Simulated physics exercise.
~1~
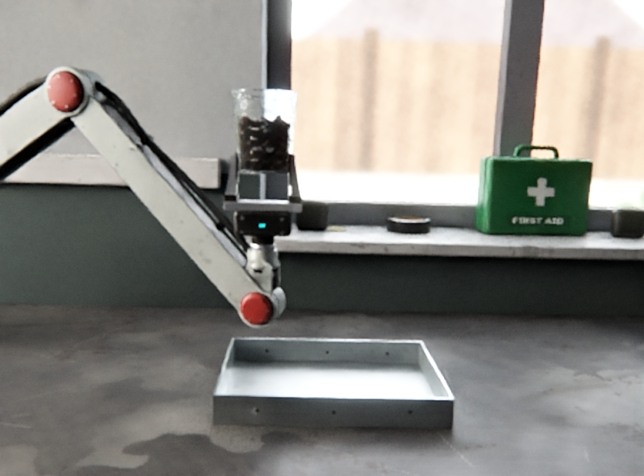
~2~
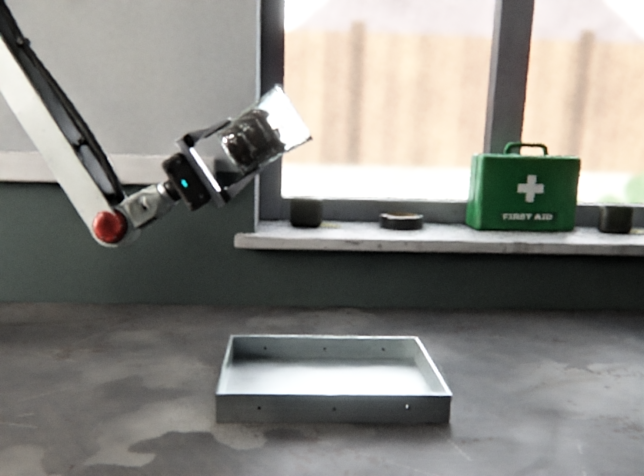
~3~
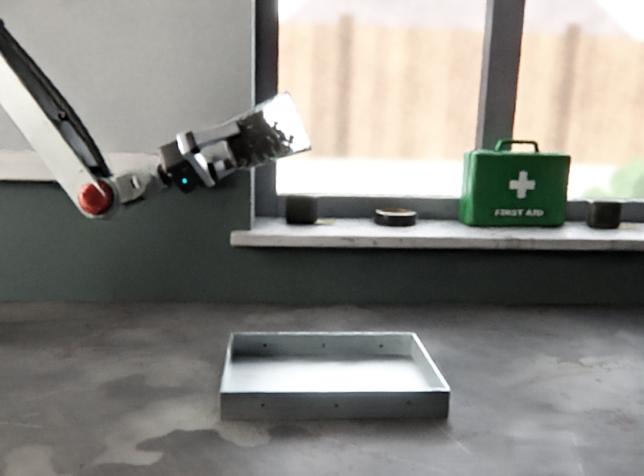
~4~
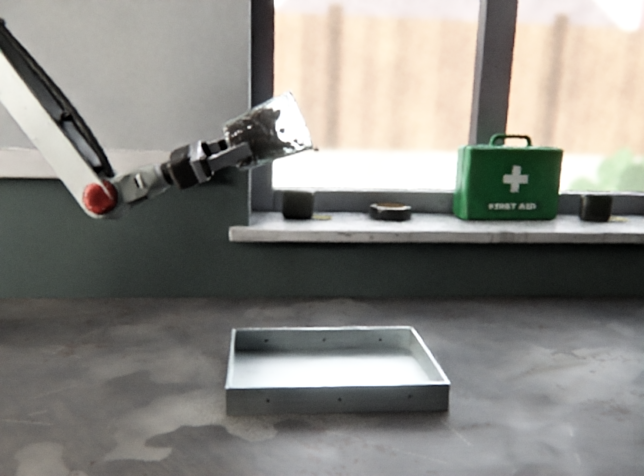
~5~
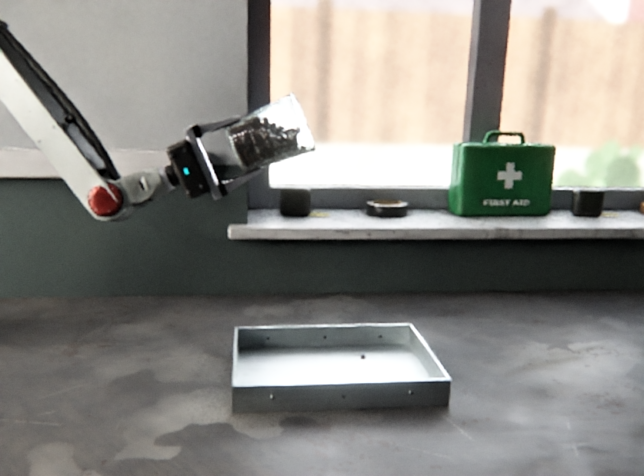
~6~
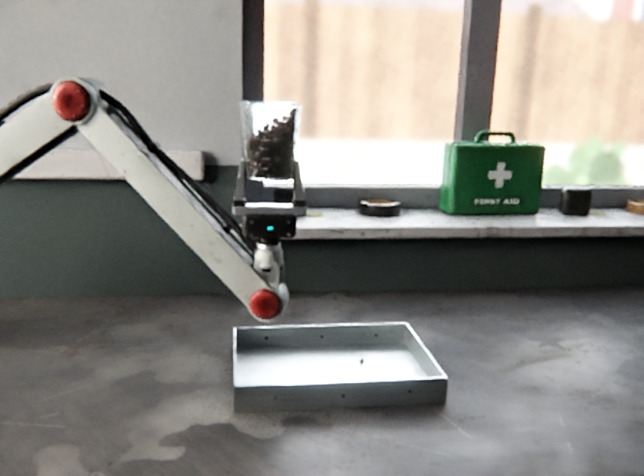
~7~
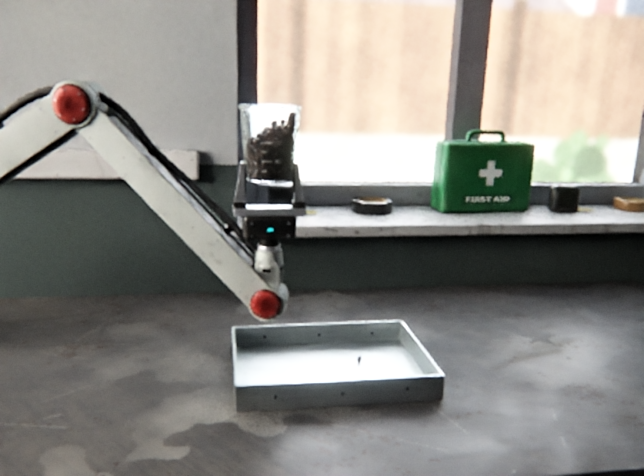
The video shows a robot arm tipping a clear beaker of dark beans sideways above a gray tray and twisting it, then returning it upright, with almost all the beans still inside and a single one lying in the tray.
